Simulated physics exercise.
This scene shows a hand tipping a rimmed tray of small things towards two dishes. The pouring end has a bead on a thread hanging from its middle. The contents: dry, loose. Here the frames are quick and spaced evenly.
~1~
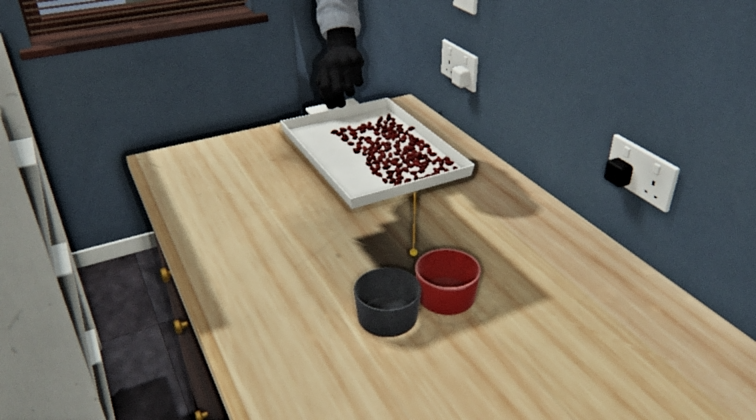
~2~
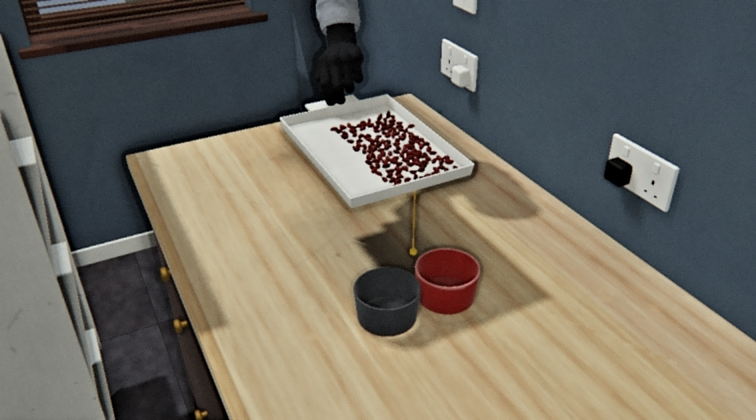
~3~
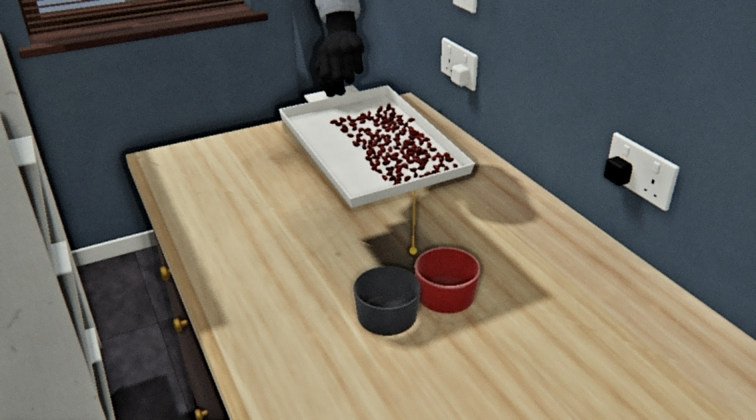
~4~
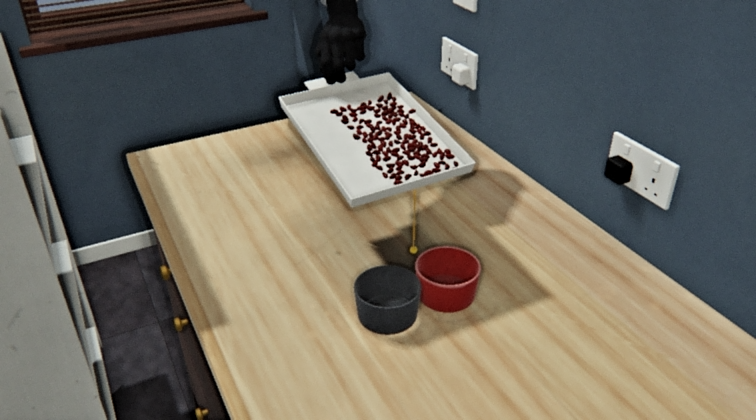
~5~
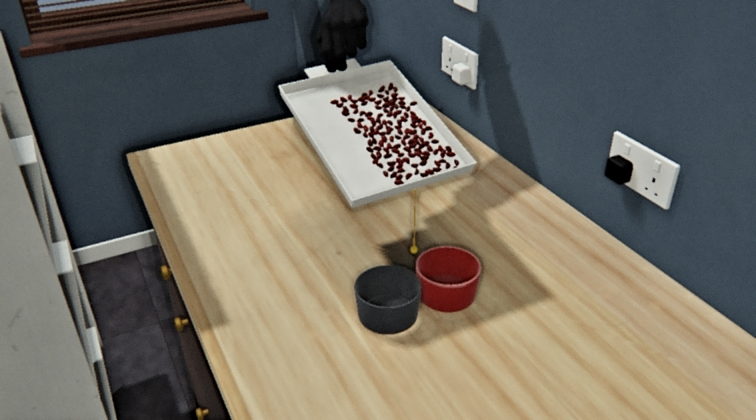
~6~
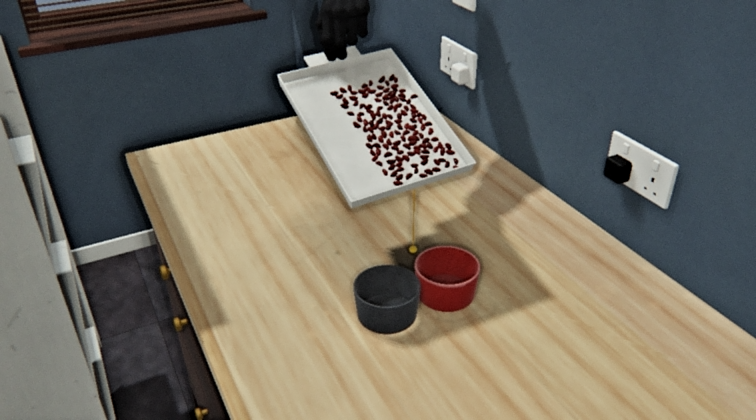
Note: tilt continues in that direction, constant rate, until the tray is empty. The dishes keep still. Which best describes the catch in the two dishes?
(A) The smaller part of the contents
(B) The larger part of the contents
Option B: The larger part of the contents.
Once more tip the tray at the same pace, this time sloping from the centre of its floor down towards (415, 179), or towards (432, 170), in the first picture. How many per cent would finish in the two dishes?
50 % then 30 %, roughly.
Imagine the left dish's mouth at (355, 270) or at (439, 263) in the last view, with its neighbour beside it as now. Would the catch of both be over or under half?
For the two tries in order: Not as much as half, not as much as half.
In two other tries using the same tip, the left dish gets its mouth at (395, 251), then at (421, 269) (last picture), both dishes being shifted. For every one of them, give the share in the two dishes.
You'd get near 0 per cent and afterwards near 40 per cent.
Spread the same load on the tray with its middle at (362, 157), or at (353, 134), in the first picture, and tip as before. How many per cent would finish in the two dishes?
In order, about 80 and 70 in a hundred.
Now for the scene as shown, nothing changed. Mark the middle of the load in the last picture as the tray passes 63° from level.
Roughly (413, 162).
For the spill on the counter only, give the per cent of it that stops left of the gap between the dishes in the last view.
I'd guess close to 20 %.
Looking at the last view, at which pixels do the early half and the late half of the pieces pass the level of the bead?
The opening part goes through (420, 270); what follows goes through (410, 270).
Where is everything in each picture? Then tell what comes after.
Corners of the pouring end at (352, 197) and (471, 164), level; middle of the load at (398, 150), kidney beans; left dish at (403, 320); right dish at (464, 298); bead on its thread at (414, 252), in the first frame.
Corners of the pouring end at (352, 197) and (471, 164), level; middle of the load at (398, 148), in the second frame.
Corners of the pouring end at (352, 197) and (472, 163), tipped barely, lowest at the left corner; middle of the load at (398, 143), in the third frame.
Corners of the pouring end at (352, 197) and (472, 162), tipped a little, lowest at the left corner; middle of the load at (399, 137), in the fourth frame.
Corners of the pouring end at (353, 198) and (473, 162), tipped a little, lowest at the left corner; middle of the load at (400, 132), in the fifth frame.
Corners of the pouring end at (352, 199) and (473, 162), tipped clearly, lowest at the left corner; middle of the load at (400, 127); left dish at (403, 317); right dish at (464, 295), in the sixth frame.
Soon, tray tipped steeply; all on the tray.
A while on, tray tipped past a quarter turn; about two thirds on the tray; a small part in the left dish; a stray few in the right dish; a small part outside both; about a quarter in the air.
Towards the end, tray tipped past a quarter turn; about half in the left dish; about a third in the right dish; about a quarter outside both.
Finally, tray tipped past a quarter turn; about half in the left dish; about a third in the right dish; about a quarter outside both.
